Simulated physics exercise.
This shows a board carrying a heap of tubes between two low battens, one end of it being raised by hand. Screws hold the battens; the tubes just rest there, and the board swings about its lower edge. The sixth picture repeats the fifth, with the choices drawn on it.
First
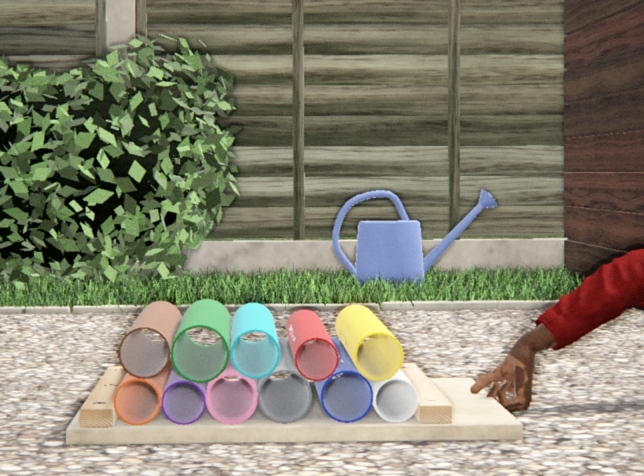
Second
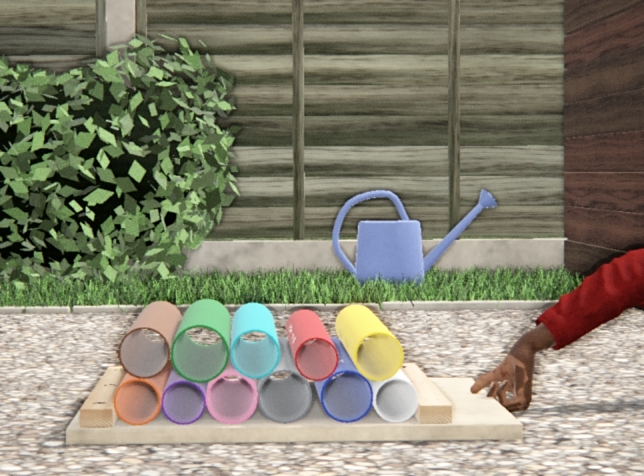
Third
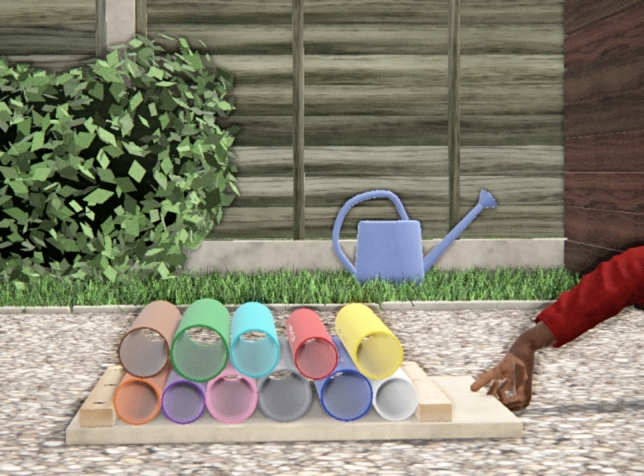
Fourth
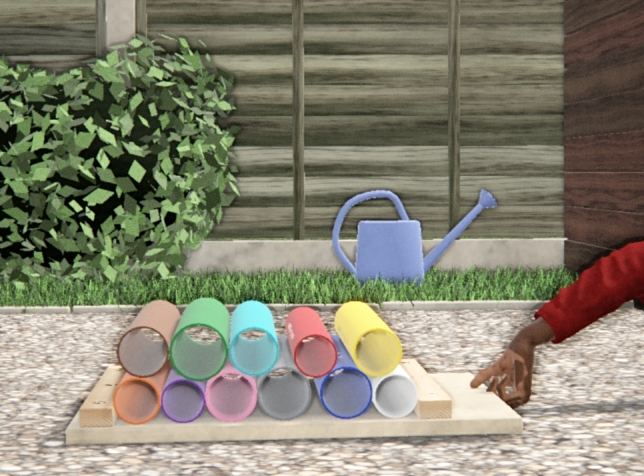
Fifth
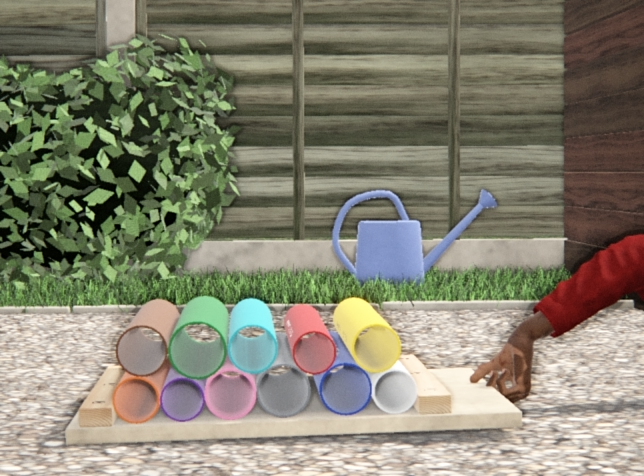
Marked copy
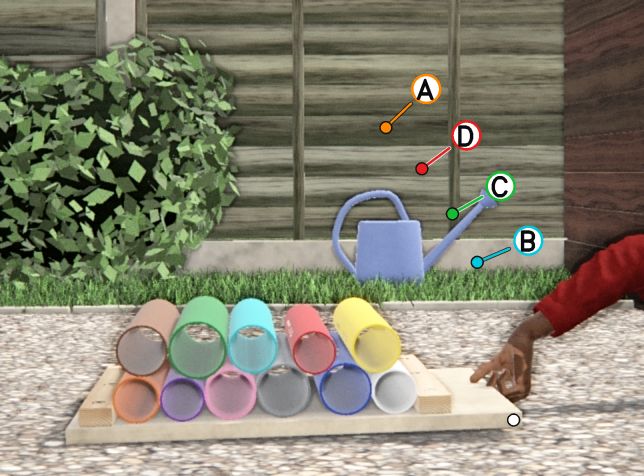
A hand at the right slightly lifts one end of a board holding stacked colourful tubes.
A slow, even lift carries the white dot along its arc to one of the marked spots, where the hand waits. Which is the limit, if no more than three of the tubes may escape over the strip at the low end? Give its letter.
C is the limit.
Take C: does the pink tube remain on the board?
Yes.
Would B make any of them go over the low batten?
Yes.
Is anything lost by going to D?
Yes.
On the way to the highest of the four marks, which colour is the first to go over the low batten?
It is the brown one.
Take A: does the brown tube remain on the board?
No, with A.
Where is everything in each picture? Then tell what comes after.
The first picture shows grey tube (284, 397); blue tube (347, 397); white tube (396, 400).
The second picture shows white tube (396, 400); turquoise tube (255, 354).
The third picture shows board (290, 398); white tube (396, 398); yellow tube (378, 354); brown tube (144, 353).
The fourth picture shows board (290, 397); orange tube (137, 401); purple tube (183, 401).
The fifth picture shows board (290, 394); orange tube (136, 400); purple tube (183, 400).
On the copy, A at (386, 128); B at (477, 262); C at (453, 214); D at (422, 169); the white dot at (513, 420).
On C. First, board at 17°.
Then, board at 30°.
Finally, board at 30°, three over the low batten (turquoise, green, brown).
By contrast, A five over the low batten; B two over the low batten (green, brown); D four over the low batten (turquoise, red, green, brown).
